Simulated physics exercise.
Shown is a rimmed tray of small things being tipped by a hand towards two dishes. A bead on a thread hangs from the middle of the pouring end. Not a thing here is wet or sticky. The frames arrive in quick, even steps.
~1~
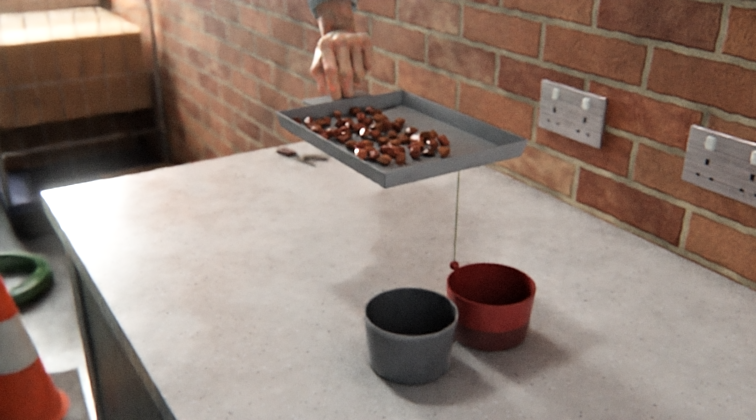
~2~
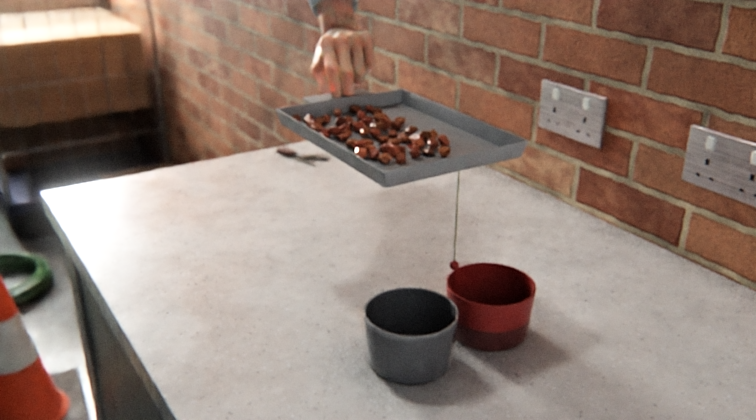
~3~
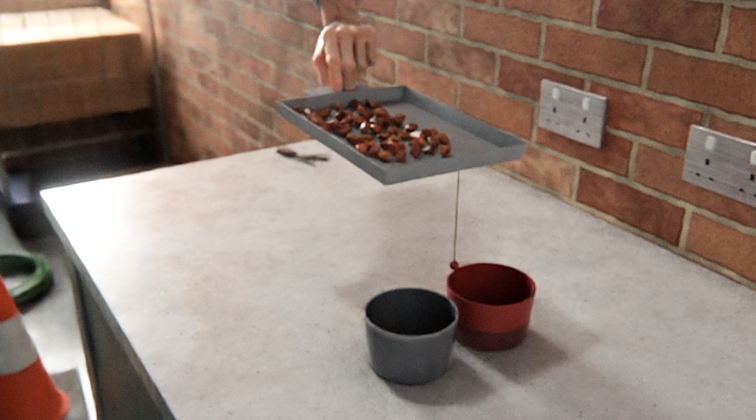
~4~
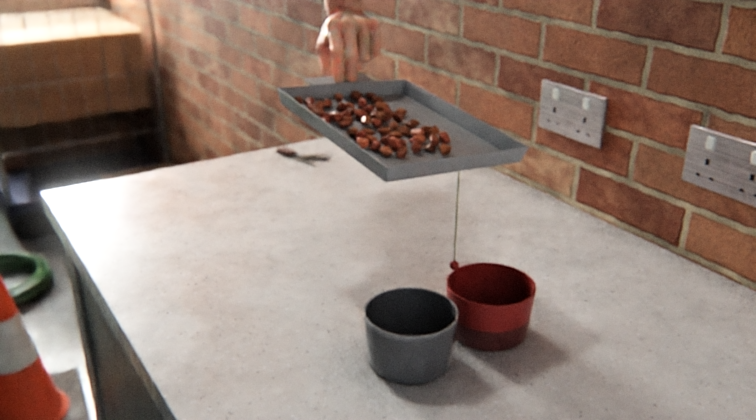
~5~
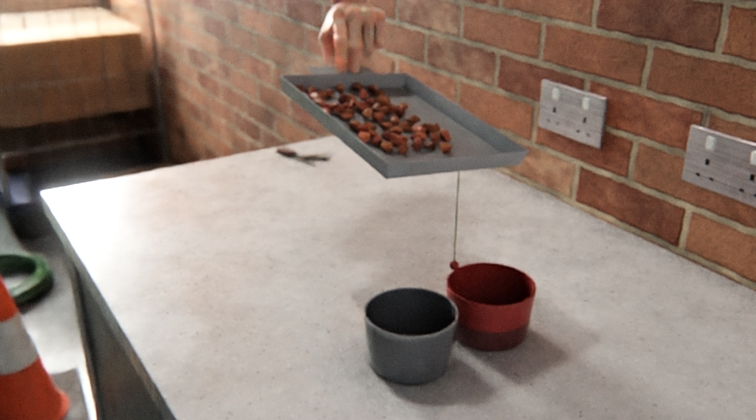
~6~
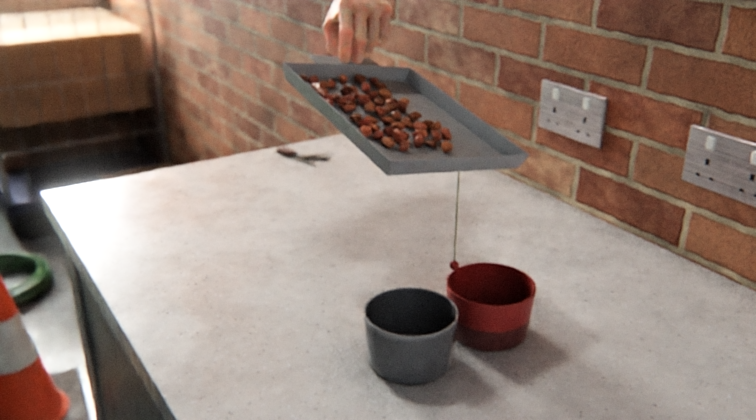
At first, a hand holds a grey rimmed tray of reddish-brown bits nearly level above a grey dish and a red one, a bead hanging beneath on a thread. The hand then steadily raises the far end, tilting the tray towards its right corner, while the bits barely shift across it.
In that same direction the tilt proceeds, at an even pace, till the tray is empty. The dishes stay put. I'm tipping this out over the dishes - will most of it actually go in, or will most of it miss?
Most of it will miss.
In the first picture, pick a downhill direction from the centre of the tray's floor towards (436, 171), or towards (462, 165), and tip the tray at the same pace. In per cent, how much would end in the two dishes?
The first try gives close to 80 per cent, the second close to 70 per cent.
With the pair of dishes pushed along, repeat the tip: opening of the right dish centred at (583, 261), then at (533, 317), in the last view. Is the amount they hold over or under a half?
The first time it's lower than half, the second time lower than half.
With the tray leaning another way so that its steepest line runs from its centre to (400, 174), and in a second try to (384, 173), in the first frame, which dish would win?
The left-side dish, then the left-side dish.
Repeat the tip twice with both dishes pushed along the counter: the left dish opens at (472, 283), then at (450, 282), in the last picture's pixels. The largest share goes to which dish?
Well, the first go goes to the rightmost dish, and the second to the rightmost dish.
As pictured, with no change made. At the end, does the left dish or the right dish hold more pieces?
Answer: The one at right.
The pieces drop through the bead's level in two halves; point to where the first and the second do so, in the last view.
Half one: (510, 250), half two: (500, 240).
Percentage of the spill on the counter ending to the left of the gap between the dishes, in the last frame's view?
10 in a hundred, roughly.
Just after the last frame, tray tipped steeply; almost all on the tray; just a few outside both; about a tenth in the air.
A moment on, tray tipped past a quarter turn; roughly a third on the tray; roughly a quarter in the right dish; roughly a quarter outside both; roughly a quarter in the air.
Further on, tray tipped past a quarter turn; roughly a quarter in the right dish; roughly two thirds outside both.
When it is over, tray tipped past a quarter turn; not one in the left dish; roughly a quarter in the right dish; roughly two thirds outside both.
